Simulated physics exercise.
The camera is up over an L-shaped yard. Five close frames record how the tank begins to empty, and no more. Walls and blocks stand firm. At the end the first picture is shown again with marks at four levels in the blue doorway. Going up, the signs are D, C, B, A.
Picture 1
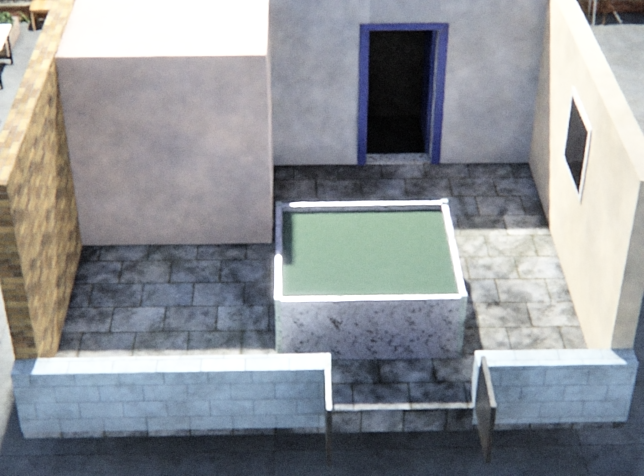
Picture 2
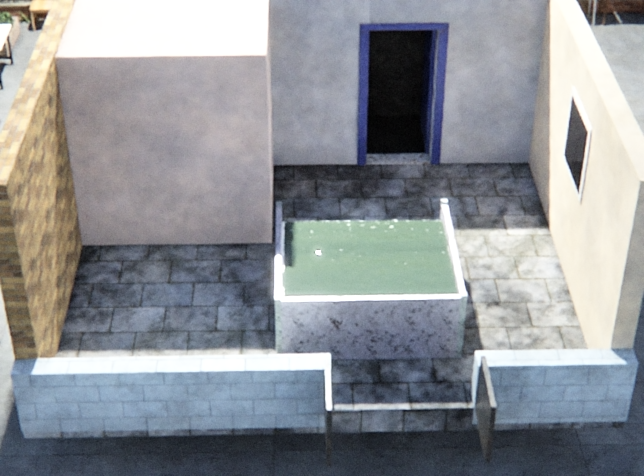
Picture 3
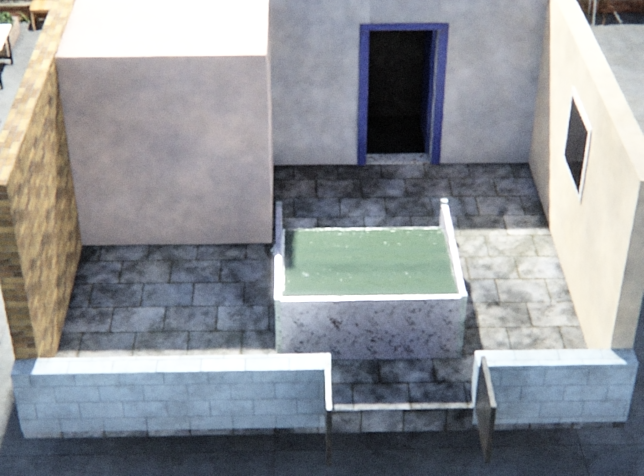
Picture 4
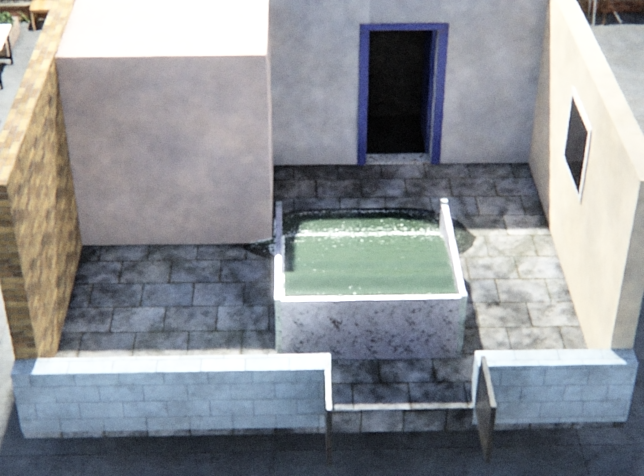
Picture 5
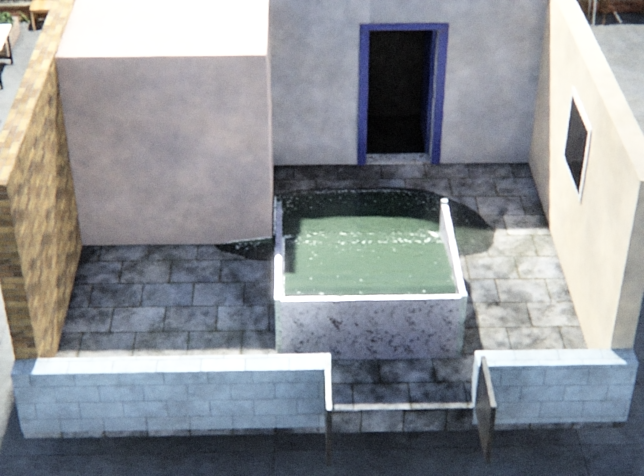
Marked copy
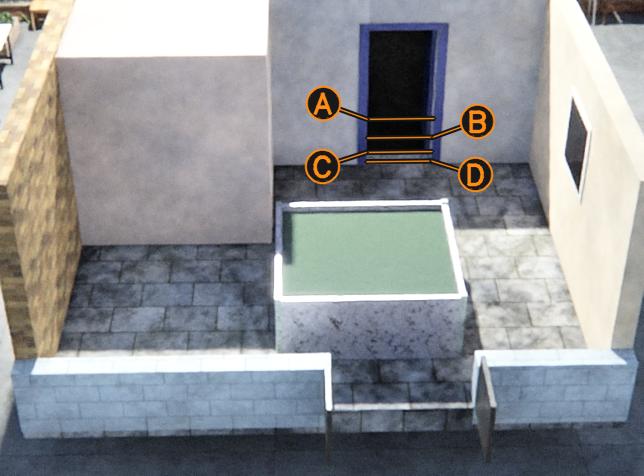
A tank of green water stands in a paved, L-shaped yard, seen from high above. Behind it are pale walls and a blue-framed dark doorway, with a tan stone wall at left, a window at right, and an open gate in the low whitish front wall. The tank's far rim disappears, the water ripples and sinks, then a dark sheet spreads behind and to both sides, while the camera stays still.
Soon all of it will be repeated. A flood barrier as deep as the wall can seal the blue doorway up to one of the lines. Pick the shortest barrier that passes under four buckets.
B is the one.
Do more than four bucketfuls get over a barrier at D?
Yes, it does.
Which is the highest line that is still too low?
The answer is C.
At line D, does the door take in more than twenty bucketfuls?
Yes, clearly.
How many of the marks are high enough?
Two of them.
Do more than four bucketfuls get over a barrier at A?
No.
On the marked copy, A at (400, 118); B at (400, 137); C at (399, 152); D at (399, 161); from the bottom up D, C, B, A.
For line A, nothing gets over.
For line B, a bucket or two gets in.
For line C, some 20 bucketfuls get in.
For line D, dozens of bucketfuls pour in.
